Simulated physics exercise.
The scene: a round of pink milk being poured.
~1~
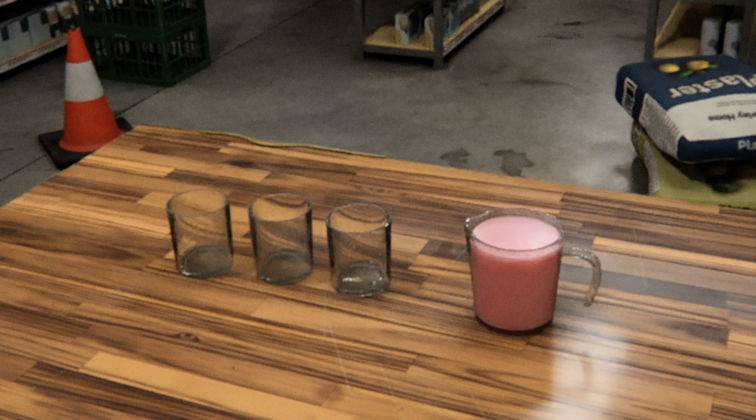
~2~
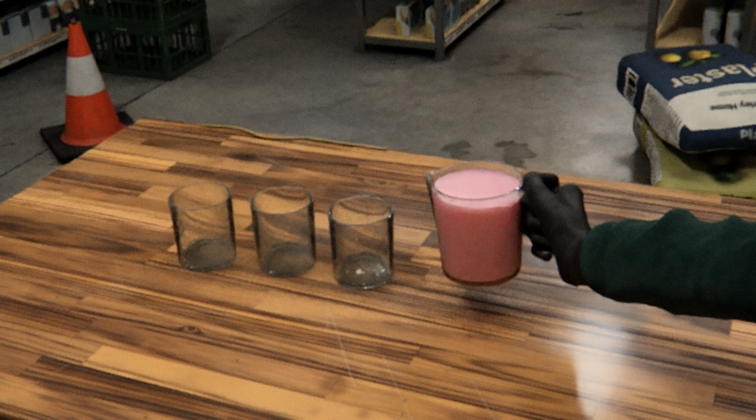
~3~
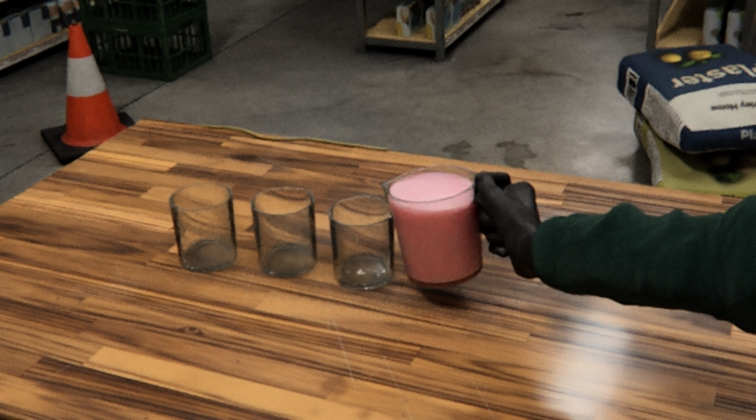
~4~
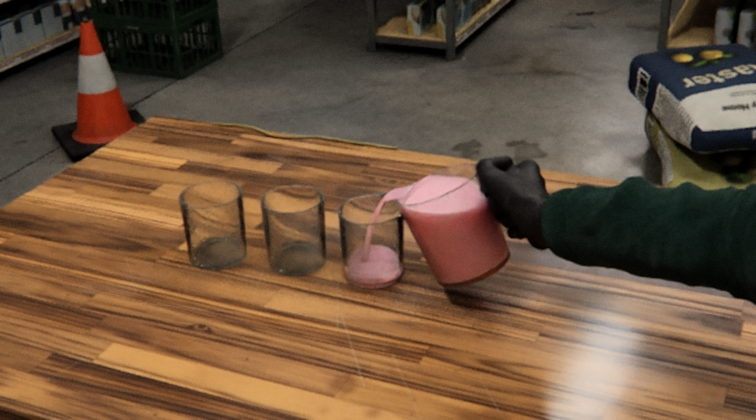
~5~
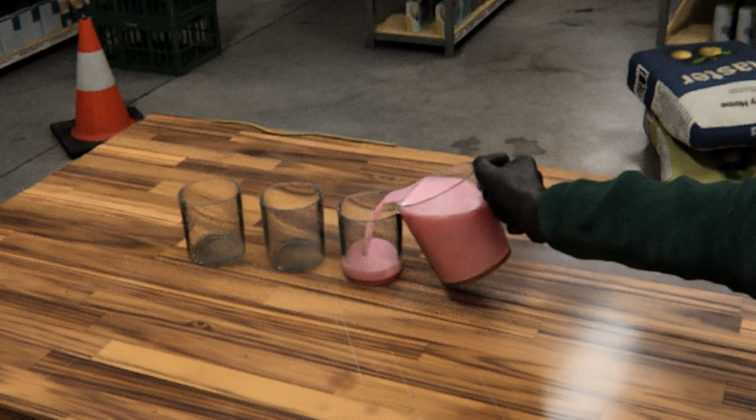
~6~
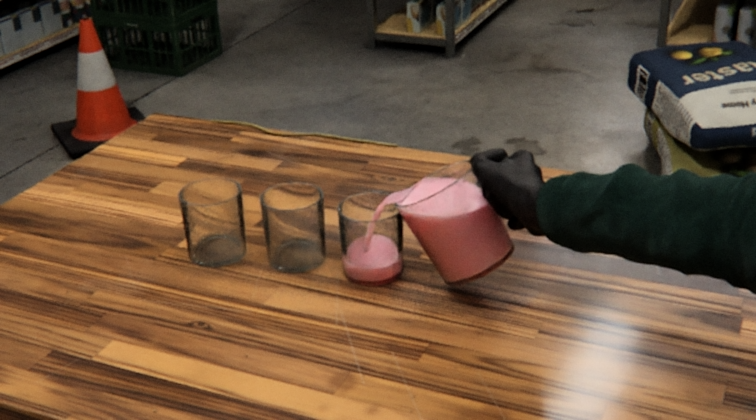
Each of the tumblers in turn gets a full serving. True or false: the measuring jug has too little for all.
True.
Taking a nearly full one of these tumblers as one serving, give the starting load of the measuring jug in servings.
Count: Around 2.0 of them.
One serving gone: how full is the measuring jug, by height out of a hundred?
It stays around 50 percent of its height.
A moment on, the first is about half full.
Further on, the first is done and the measuring jug has about half of its load.
When it is over, the measuring jug is empty with two filled and the next at a little of a serving.
